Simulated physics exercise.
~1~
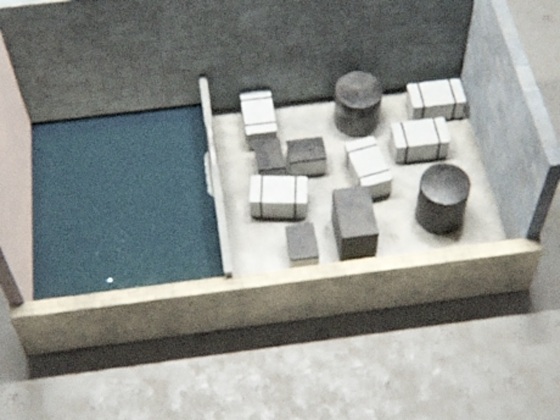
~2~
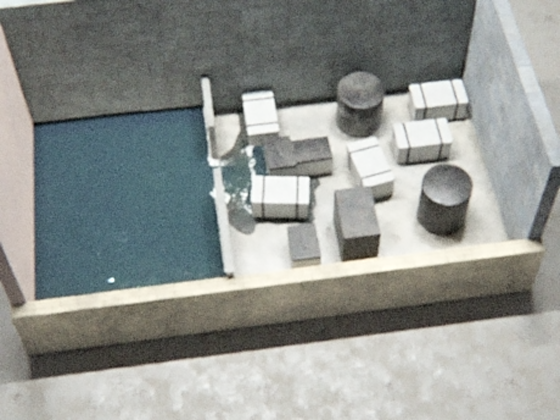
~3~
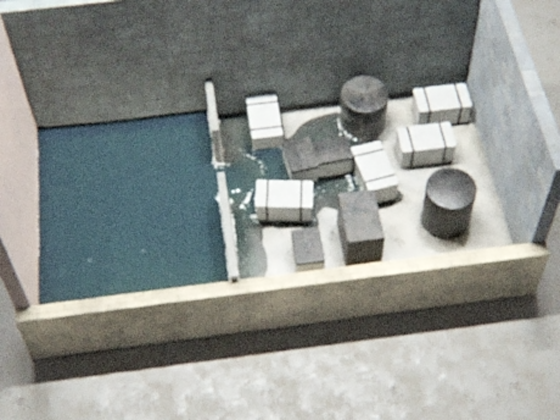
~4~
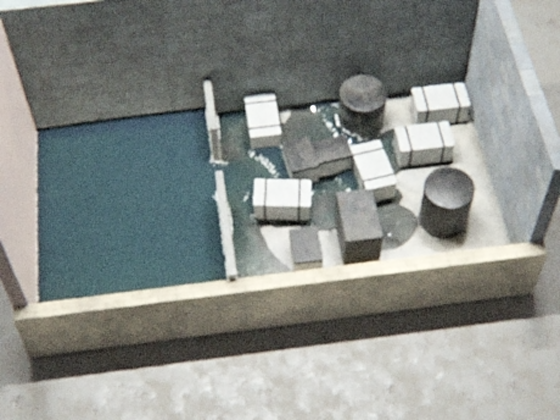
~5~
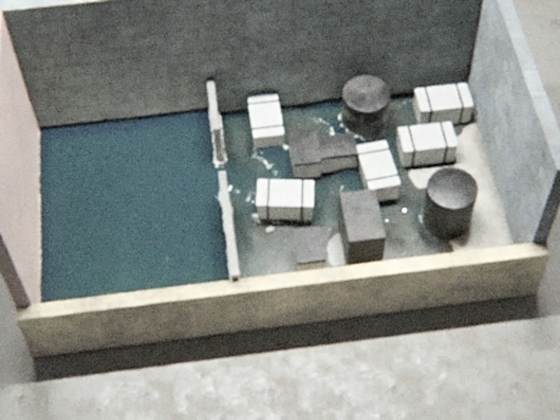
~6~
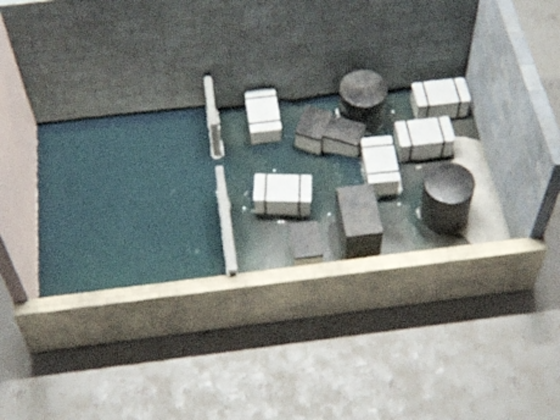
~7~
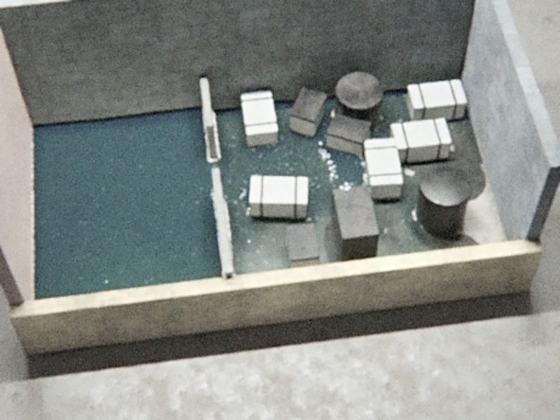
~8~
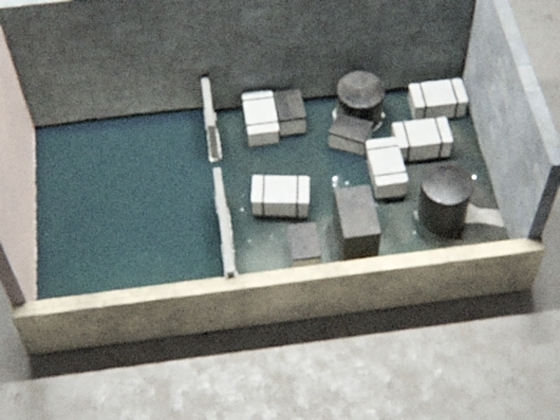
Dark blue-green water fills the left side of a small walled room, seen from above by a slightly swaying camera, while the pale floor on the right is dry. There, white banded boxes, grey boxes and two dark round drums stand scattered. A gap opens in the thin partition, and water pours through, foaming around the nearest boxes. It spreads across the floor, pushing two low grey boxes rightward. They drift apart, one swinging back beside the upper-left white box, the other stopping near the rear drum. Finally water covers nearly the whole floor, with most things still standing.
